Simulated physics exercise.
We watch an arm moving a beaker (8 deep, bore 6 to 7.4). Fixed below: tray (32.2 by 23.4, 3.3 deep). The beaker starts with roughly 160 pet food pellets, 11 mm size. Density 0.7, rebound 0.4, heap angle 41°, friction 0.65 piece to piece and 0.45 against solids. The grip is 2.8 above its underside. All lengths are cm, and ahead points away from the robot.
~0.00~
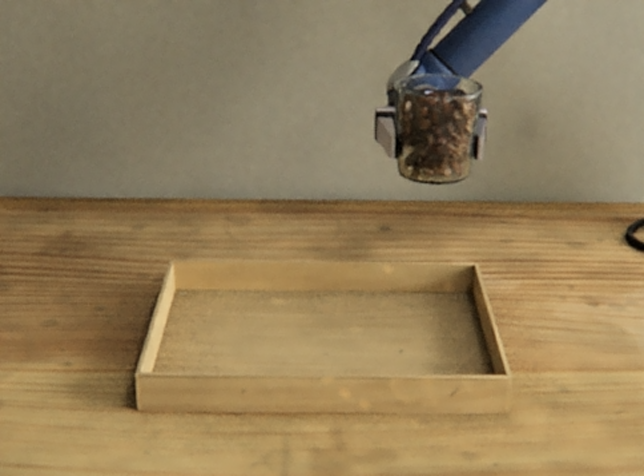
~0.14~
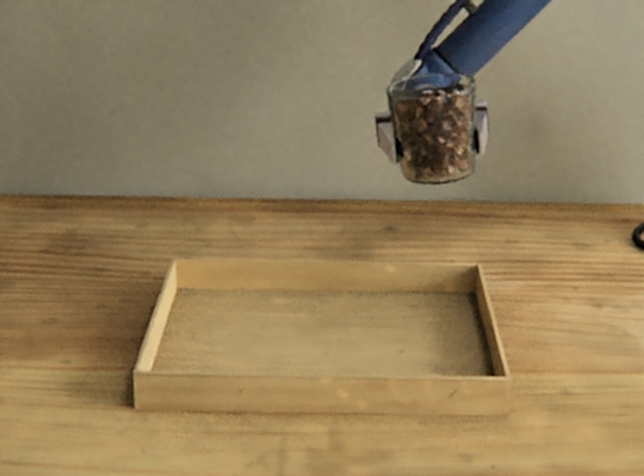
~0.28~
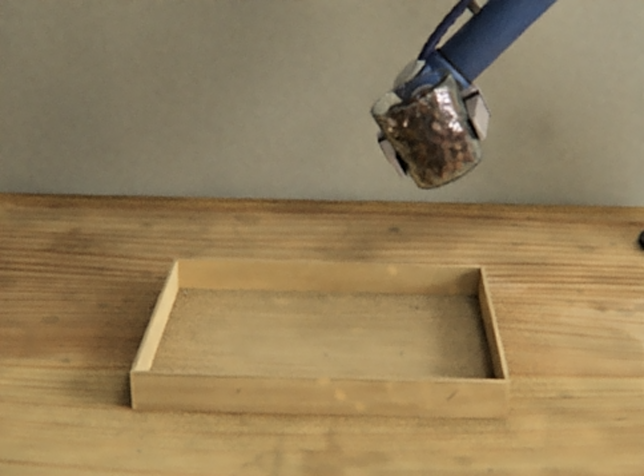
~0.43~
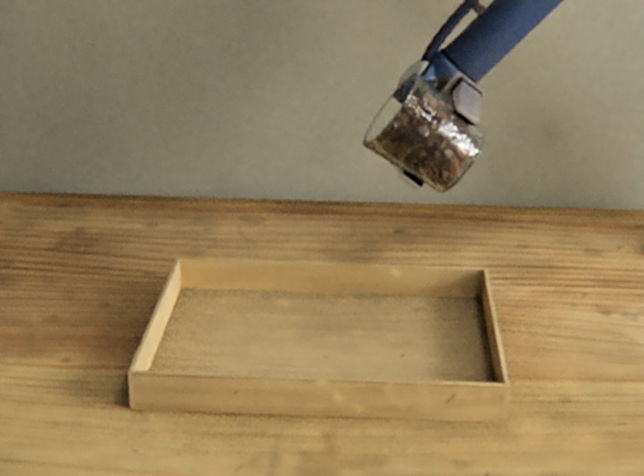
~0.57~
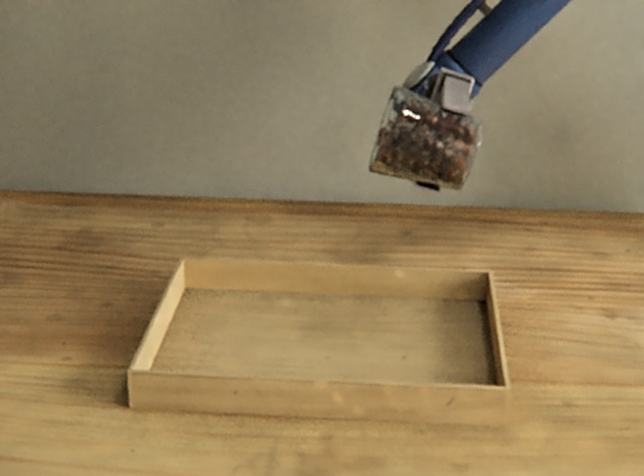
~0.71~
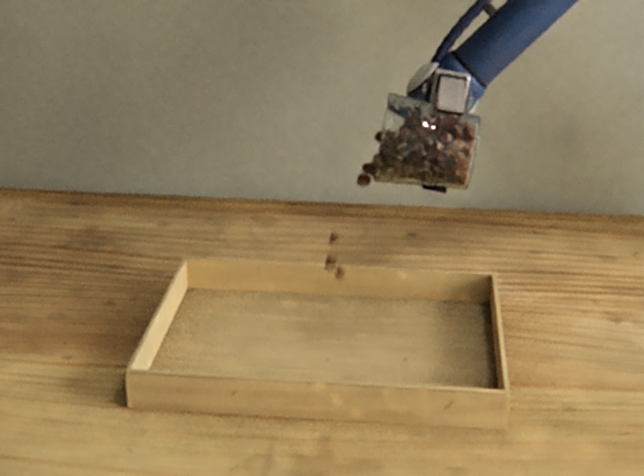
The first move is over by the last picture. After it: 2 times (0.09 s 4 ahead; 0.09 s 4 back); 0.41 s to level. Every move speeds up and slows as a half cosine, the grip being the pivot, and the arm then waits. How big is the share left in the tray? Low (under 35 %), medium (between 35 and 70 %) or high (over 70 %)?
In the tray the share is high, over 70 %.
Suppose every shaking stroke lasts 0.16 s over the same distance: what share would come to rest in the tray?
It would be near 55 per cent.
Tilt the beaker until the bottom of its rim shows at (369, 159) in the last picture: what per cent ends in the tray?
About 60 per cent.
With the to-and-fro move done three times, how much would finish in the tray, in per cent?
Then about 90 per cent.
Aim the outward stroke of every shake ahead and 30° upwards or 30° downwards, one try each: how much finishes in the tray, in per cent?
Some 100 and 55 per cent.
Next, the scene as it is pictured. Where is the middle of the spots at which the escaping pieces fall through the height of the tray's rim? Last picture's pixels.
Near (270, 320).
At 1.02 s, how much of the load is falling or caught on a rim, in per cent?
Some 2 per cent.
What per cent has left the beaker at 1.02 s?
Near 75 per cent so far.
After 1.02 s, tilted 82° forward, highest piece 21 above the table; 119 in the tray, 43 in the beaker, 3 in flight or on a rim.
After 1.33 s, tilted 25° forward, highest piece 25 above the table; 144 in the tray, 18 in the beaker, 2 on the table or floor, 1 in flight or on a rim.
After 1.68 s, level, highest piece 21 above the table; 144 in the tray, 18 in the beaker, 3 on the table or floor.
After 2.73 s, level, highest piece 21 above the table; 144 in the tray, 18 in the beaker, 3 on the table or floor.
At rest, 144 in the tray, 18 in the beaker, 3 on the table or floor. That is 87 % in the tray.
